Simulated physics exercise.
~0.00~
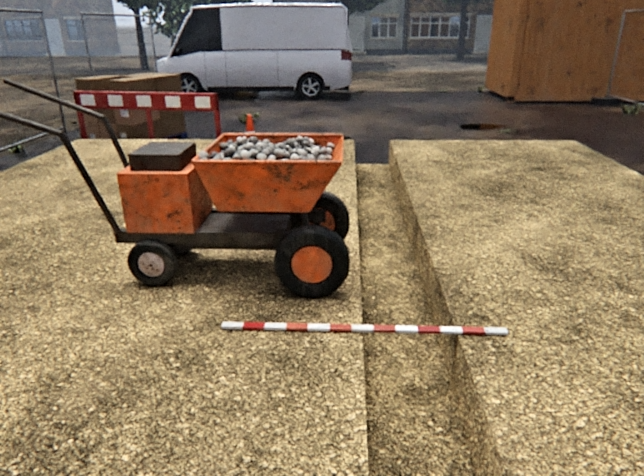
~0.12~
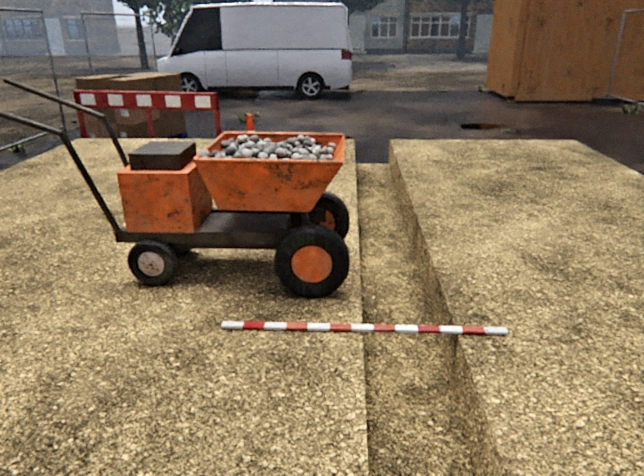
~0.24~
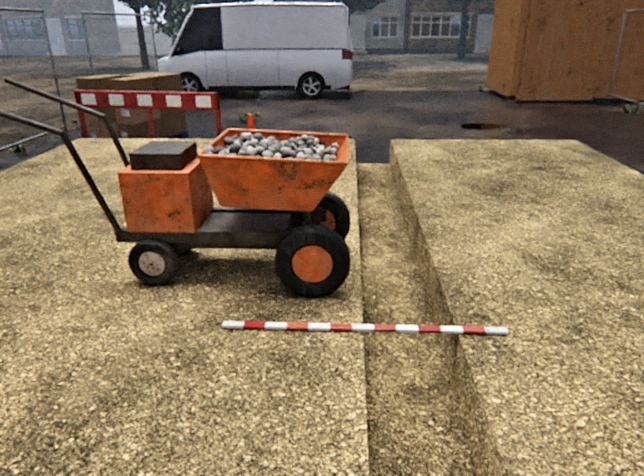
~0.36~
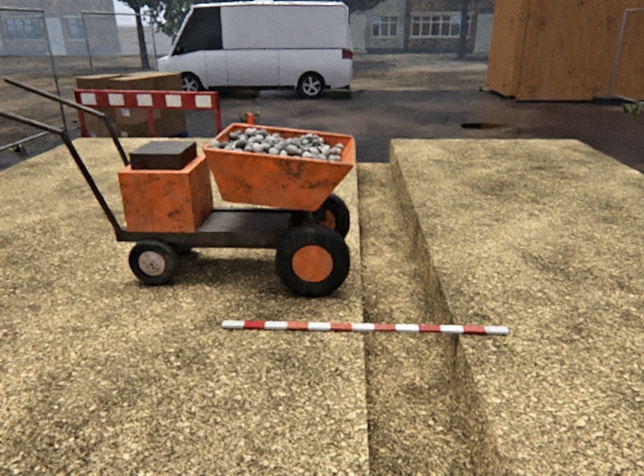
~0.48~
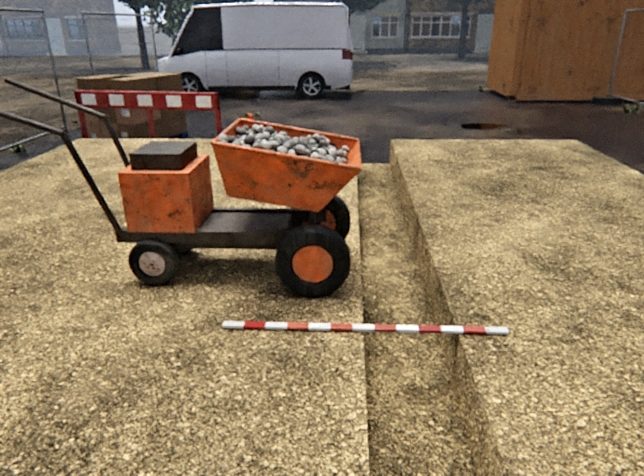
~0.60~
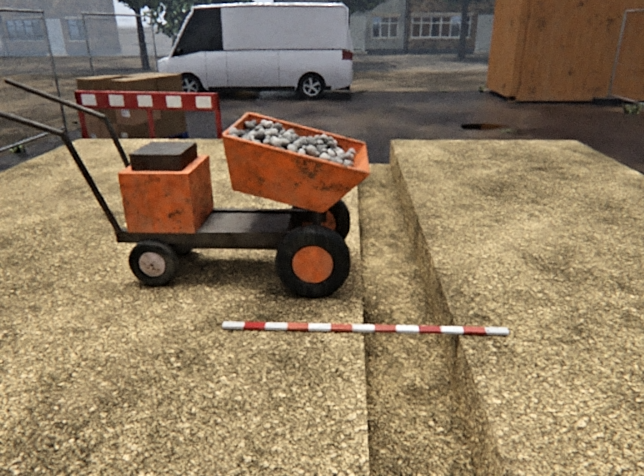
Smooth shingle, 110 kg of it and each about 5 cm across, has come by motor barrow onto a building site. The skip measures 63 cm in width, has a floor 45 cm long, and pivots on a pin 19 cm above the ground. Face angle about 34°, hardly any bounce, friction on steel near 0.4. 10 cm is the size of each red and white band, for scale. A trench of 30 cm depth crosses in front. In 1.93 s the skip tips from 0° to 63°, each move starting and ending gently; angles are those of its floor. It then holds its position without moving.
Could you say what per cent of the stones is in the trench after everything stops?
I would put it at 50 per cent.
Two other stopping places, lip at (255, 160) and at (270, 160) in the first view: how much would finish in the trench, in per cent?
About 75 per cent first, then about 80 per cent.
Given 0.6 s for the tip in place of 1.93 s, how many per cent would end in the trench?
That works out at about 30 in a hundred.
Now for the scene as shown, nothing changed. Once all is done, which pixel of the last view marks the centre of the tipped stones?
Around (426, 304).
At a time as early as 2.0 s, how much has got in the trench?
Around 15 per cent of it.
After 1.5 s the floor is at 53°; 99 % in the skip, 1 % in the trench; the foremost stones are at (420, 213).
After 2.0 s the floor is at 63°; 66 % in the skip, 15 % in the trench, 19 % past the trench; the foremost stones are at (502, 269).
After 2.4 s the floor is at 63°; 47 % in the skip, 22 % in the trench, 30 % past the trench; the foremost stones are at (546, 272).
After 4.3 s the floor is at 63°; 18 % in the skip, 50 % in the trench, 32 % past the trench; the foremost stones are at (570, 276).
